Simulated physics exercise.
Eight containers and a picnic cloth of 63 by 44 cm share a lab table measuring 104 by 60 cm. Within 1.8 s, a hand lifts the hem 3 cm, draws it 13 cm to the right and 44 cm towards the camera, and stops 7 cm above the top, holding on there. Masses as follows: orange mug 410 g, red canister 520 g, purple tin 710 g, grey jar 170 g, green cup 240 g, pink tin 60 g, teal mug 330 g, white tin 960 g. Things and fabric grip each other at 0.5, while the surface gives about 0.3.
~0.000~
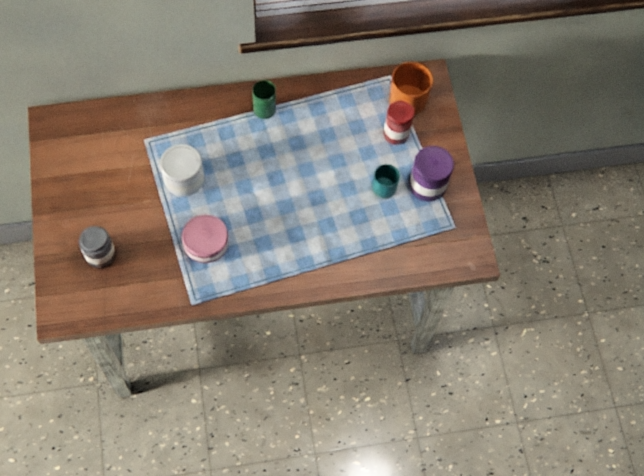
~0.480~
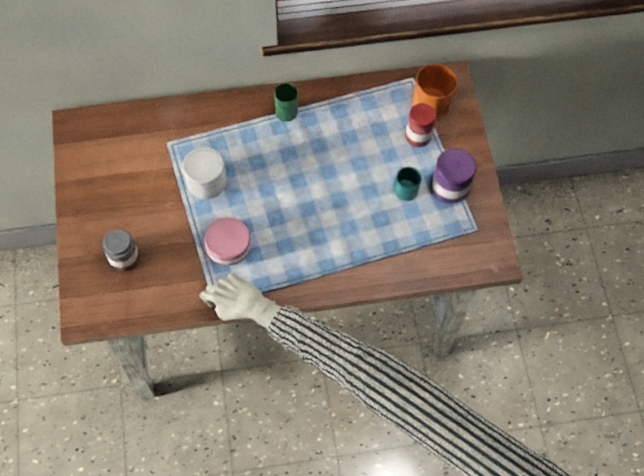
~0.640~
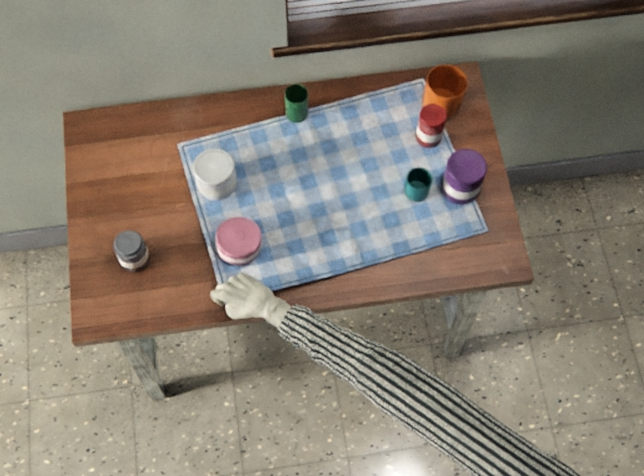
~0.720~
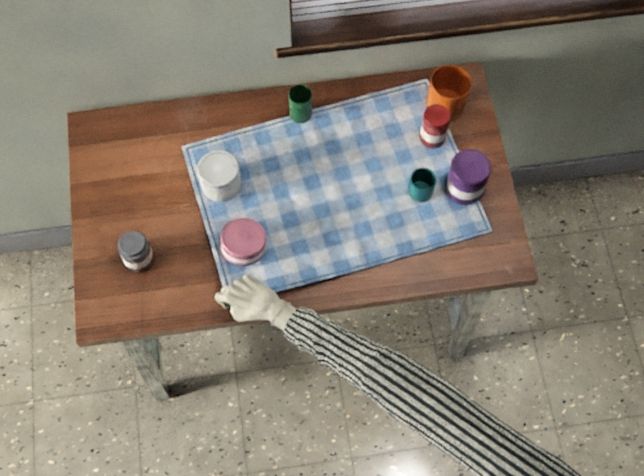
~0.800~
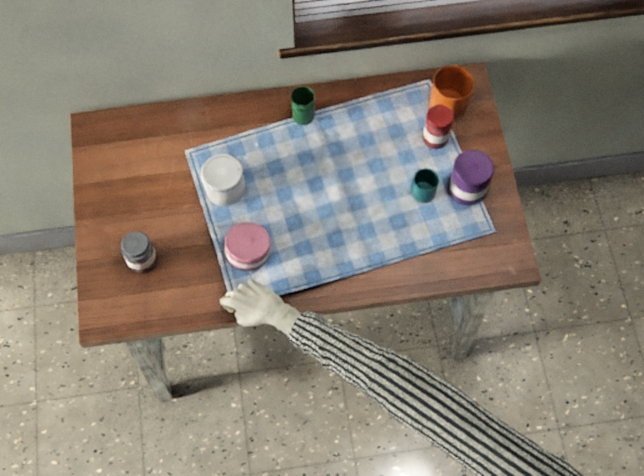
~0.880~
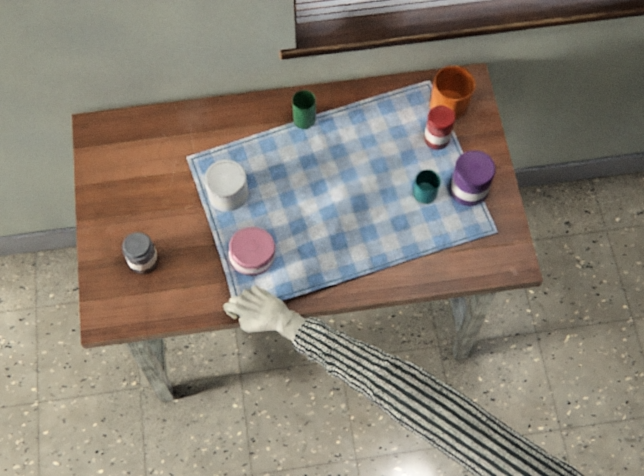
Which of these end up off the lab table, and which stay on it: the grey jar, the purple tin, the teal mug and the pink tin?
Result: The grey jar never comes down; the purple tin never comes down; the teal mug fails to stay up; the pink tin fails to stay up.
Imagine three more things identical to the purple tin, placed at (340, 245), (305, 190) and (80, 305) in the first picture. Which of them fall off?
So it goes: The first one ends up off, the next ends up off, the last is still up there.
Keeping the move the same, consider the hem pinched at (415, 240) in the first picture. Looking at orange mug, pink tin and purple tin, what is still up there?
Afterwards orange mug is still on top, pink tin comes off and purple tin comes off.
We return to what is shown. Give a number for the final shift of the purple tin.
Purple tin: Roughly 25 cm.
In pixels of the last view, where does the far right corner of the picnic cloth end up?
That corner comes to rest close to (326, 196) in the last view.
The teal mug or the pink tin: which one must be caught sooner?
The pink one leads the way.
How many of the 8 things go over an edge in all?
In total, 4 of the things.
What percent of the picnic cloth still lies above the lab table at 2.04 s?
Some 50 in a hundred.
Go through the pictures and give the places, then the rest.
In the first picture, grey jar (93, 238); purple tin (434, 163); teal mug (387, 175); pink tin (205, 235); picnic cloth corners (192, 305) (144, 140) (455, 228).
In the second picture, picnic cloth corners (167, 143) (478, 230); grip (214, 305).
In the third picture, pink tin (238, 237); picnic cloth corners (178, 145) (488, 231); grip (224, 304).
In the fourth picture, picnic cloth corners (182, 147) (492, 232); grip (229, 306).
In the fifth picture, white tin (222, 171); pink tin (247, 242); picnic cloth corners (185, 151) (496, 232); grip (233, 310).
In the sixth picture, grey jar (136, 244); purple tin (476, 167); teal mug (428, 181); pink tin (251, 247); picnic cloth corners (187, 157) (498, 233); grip (237, 316).
By 1.3 s, 95 % of the picnic cloth is still over the top; pink tin 12 cm off its start, teal mug 4 cm off its start, purple tin 1 cm off its start.
By 1.7 s, 75 % of the picnic cloth is still over the top; pink tin 26 cm off its start, teal mug 14 cm off its start, purple tin 8 cm off its start.
By 2.0 s, 50 % of the picnic cloth is still over the top; pink tin 37 cm off its start at (287, 404), teal mug 23 cm off its start at (409, 272), purple tin 15 cm off its start at (445, 219).
By 2.4 s, 35 % of the picnic cloth is still over the top; pink tin over the edge, teal mug on its side, 36 cm off its start, purple tin 22 cm off its start.
By 4.0 s, 30 % of the picnic cloth is still over the top; teal mug over the edge, pink tin over the edge, purple tin 24 cm off its start at (433, 256), grey jar 0 cm off its start at (137, 244).
